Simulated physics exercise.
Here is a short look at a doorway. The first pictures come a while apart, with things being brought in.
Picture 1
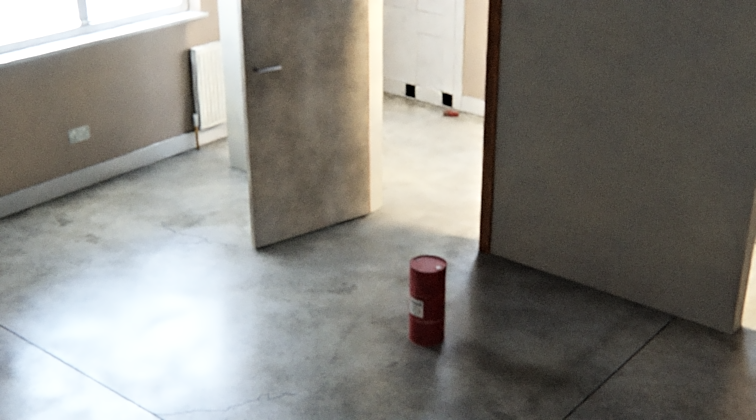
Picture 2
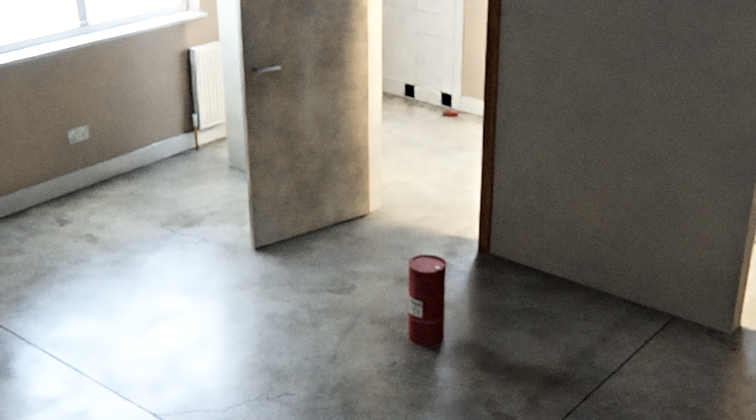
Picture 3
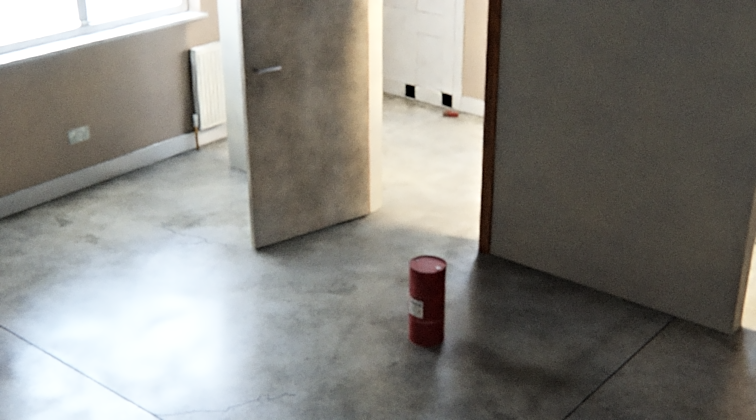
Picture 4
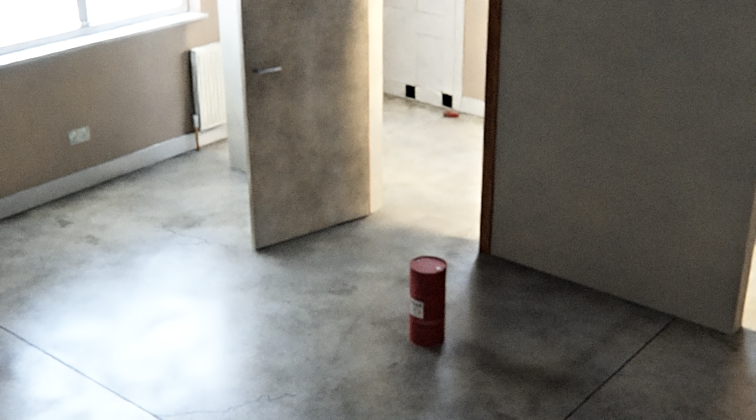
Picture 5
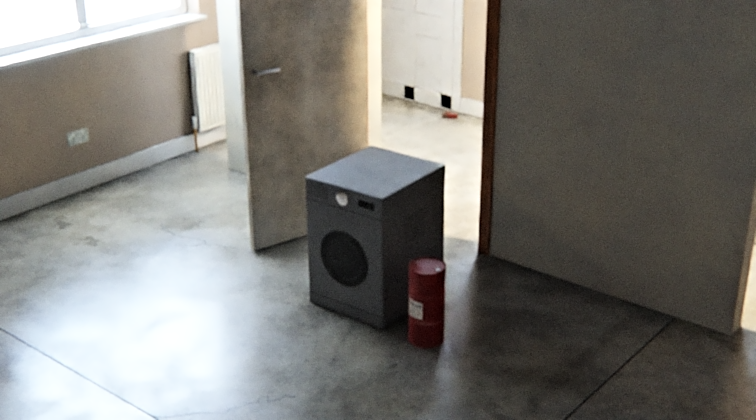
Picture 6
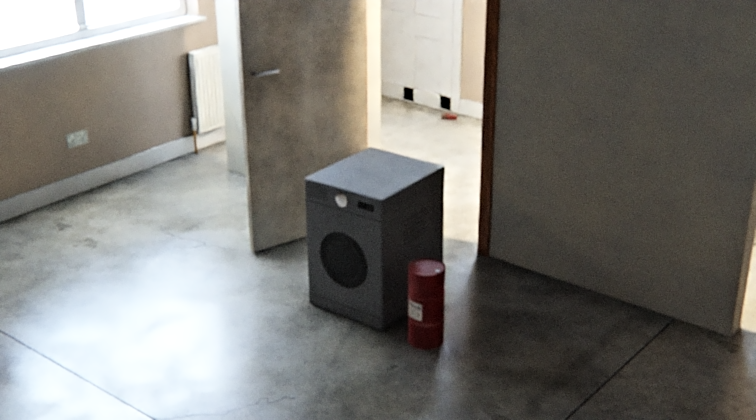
In a bare room with a smooth concrete floor, a door stands wide open beside a small red canister, and for a while nothing moves. Then a grey front-loading appliance is there in front of the door, just left of the canister, and everything stays still.
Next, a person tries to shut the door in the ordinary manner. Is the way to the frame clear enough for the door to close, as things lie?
No - the door stops before the frame.
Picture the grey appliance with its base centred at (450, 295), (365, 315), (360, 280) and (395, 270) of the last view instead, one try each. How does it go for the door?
It gets caught first, ends up closed second, gets caught third and gets caught fourth.
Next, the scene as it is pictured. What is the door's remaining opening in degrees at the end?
Around 55 degrees.
Then, 0.40 s past the last view, door at 96°.
Then, 0.70 s past the last view, door at 80°.
Then, 0.90 s past the last view, door at 68°.
Then, 1.00 s past the last view, door at 61°.
Finally, door at 57°; both still in place. Final places as the last picture's camera would see them, grey appliance near (377, 236).
